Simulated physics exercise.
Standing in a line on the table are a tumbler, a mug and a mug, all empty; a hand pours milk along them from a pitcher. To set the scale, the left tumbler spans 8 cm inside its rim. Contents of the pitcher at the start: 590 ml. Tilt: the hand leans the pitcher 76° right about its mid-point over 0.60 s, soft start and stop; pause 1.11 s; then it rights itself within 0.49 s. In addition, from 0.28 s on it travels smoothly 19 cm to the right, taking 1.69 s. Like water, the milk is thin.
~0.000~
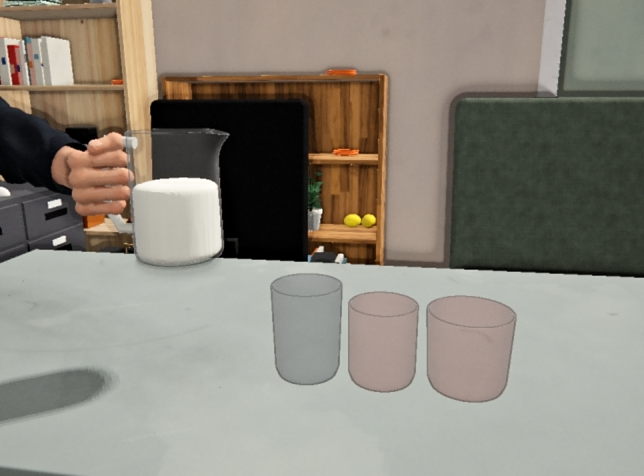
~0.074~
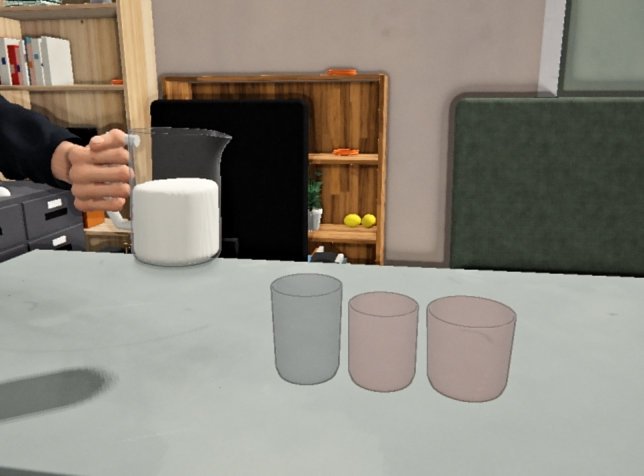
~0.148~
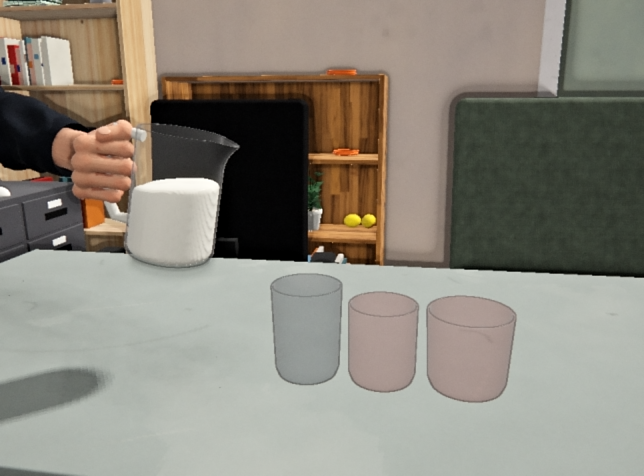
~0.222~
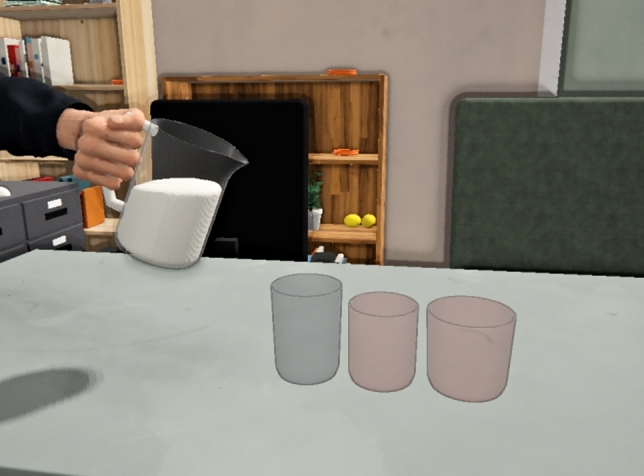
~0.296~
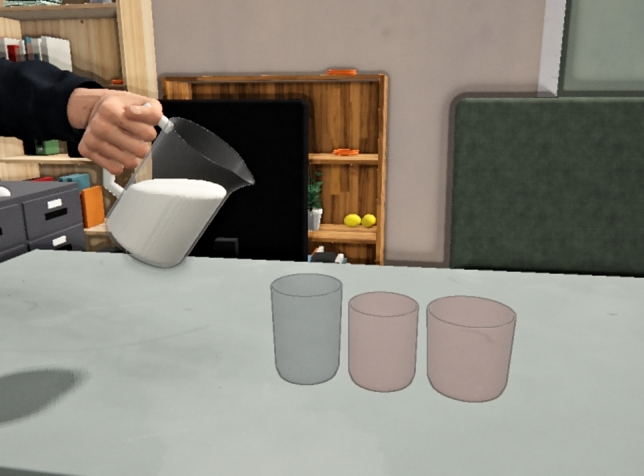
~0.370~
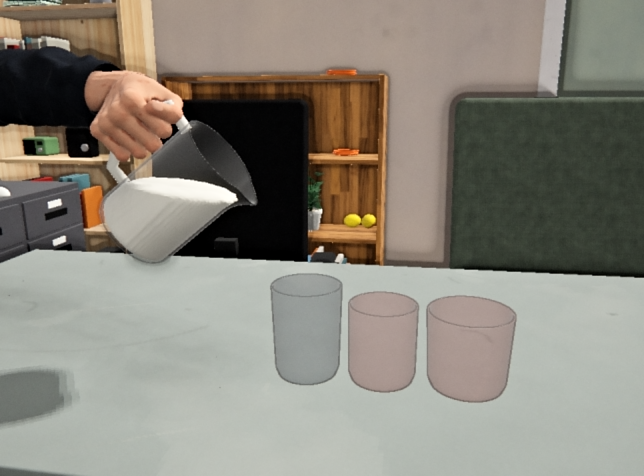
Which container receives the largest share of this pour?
Most goes into the starting one.
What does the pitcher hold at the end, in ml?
Some 180 ml.
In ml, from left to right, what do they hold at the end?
Roughly 200 ml, 130 ml and 50 ml, from left to right.
By 0.88 s the tilt is 76° and from the left they hold 160 ml, 0 ml, 0 ml, the pitcher 355 ml, and 0 ml is on the table.
By 1.25 s the tilt is 76° and from the left they hold 195 ml, 95 ml, 0 ml, the pitcher 265 ml, and 10 ml is on the table.
By 1.63 s the tilt is 76° and from the left they hold 195 ml, 135 ml, 10 ml, the pitcher 205 ml, and 20 ml is on the table.
By 2.05 s the tilt is 16° and from the left they hold 195 ml, 135 ml, 45 ml, the pitcher 185 ml, and 25 ml is on the table.
At rest from the left they hold 195 ml, 135 ml, 45 ml, the pitcher 185 ml, and 25 ml is on the table.
